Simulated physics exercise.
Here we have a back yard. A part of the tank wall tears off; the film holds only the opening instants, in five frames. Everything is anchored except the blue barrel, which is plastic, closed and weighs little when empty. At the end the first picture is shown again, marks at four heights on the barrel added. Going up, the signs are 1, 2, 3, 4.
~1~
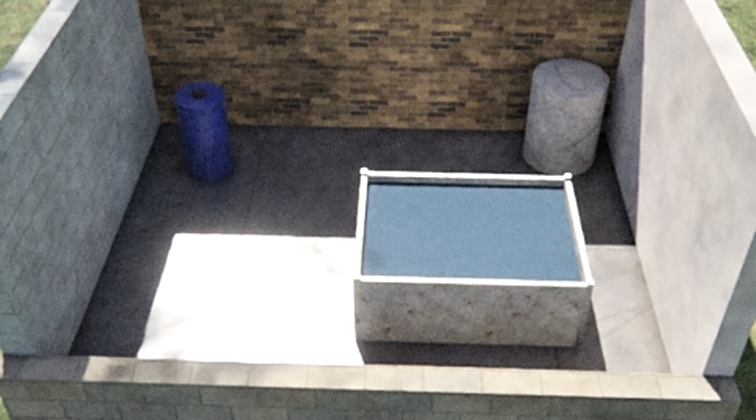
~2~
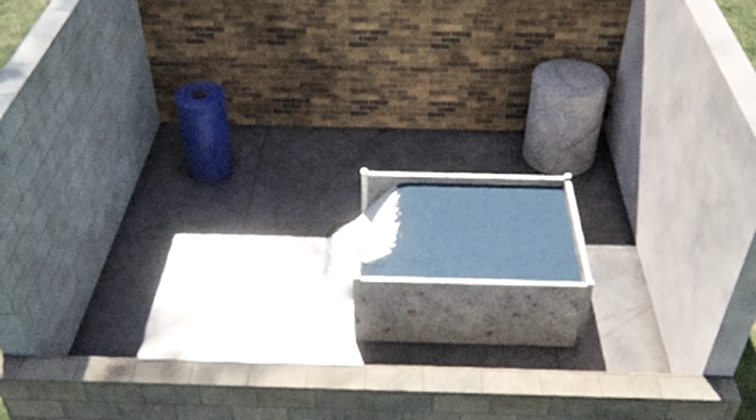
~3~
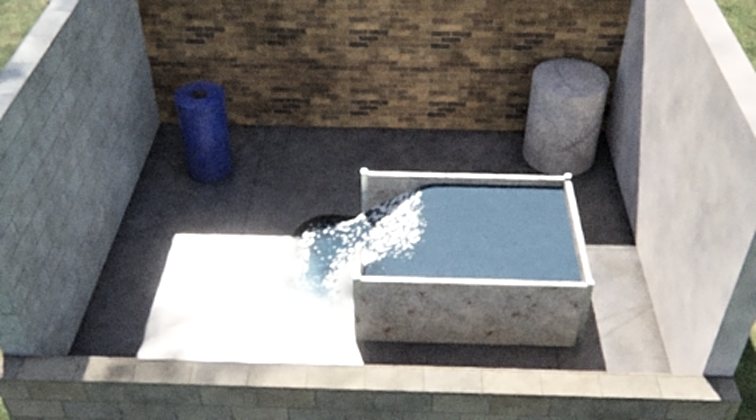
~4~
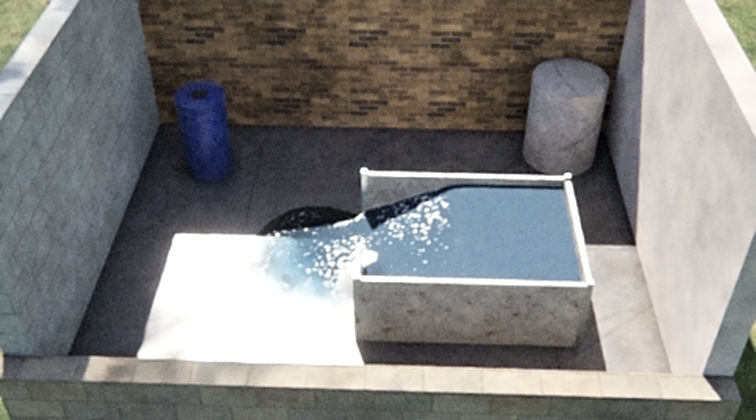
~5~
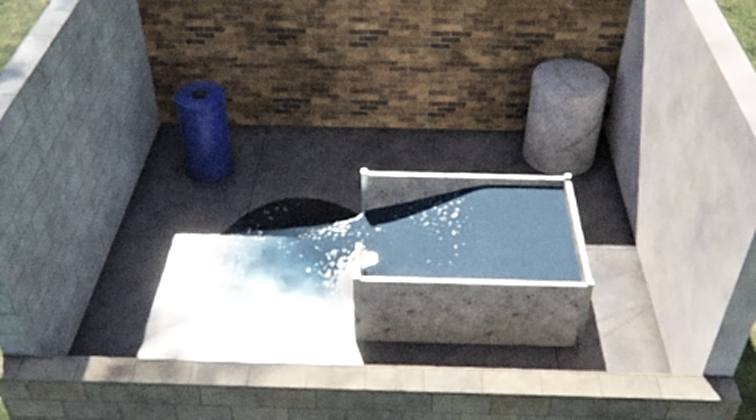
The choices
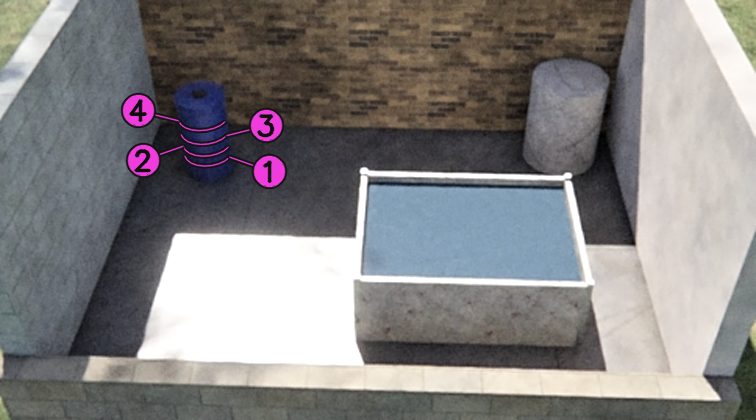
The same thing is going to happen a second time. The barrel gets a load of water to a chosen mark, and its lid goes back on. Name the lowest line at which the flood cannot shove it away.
The answer is mark 1.
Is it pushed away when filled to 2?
No.
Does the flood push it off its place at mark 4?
No.
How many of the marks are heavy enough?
All of them.
In magenta, 1 at (204, 166); 2 at (202, 156); 3 at (200, 144); 4 at (198, 130); from the bottom up 1, 2, 3, 4.
For mark 1, it does not move.
For mark 2, it does not move.
For mark 3, it does not move.
For mark 4, it does not move.
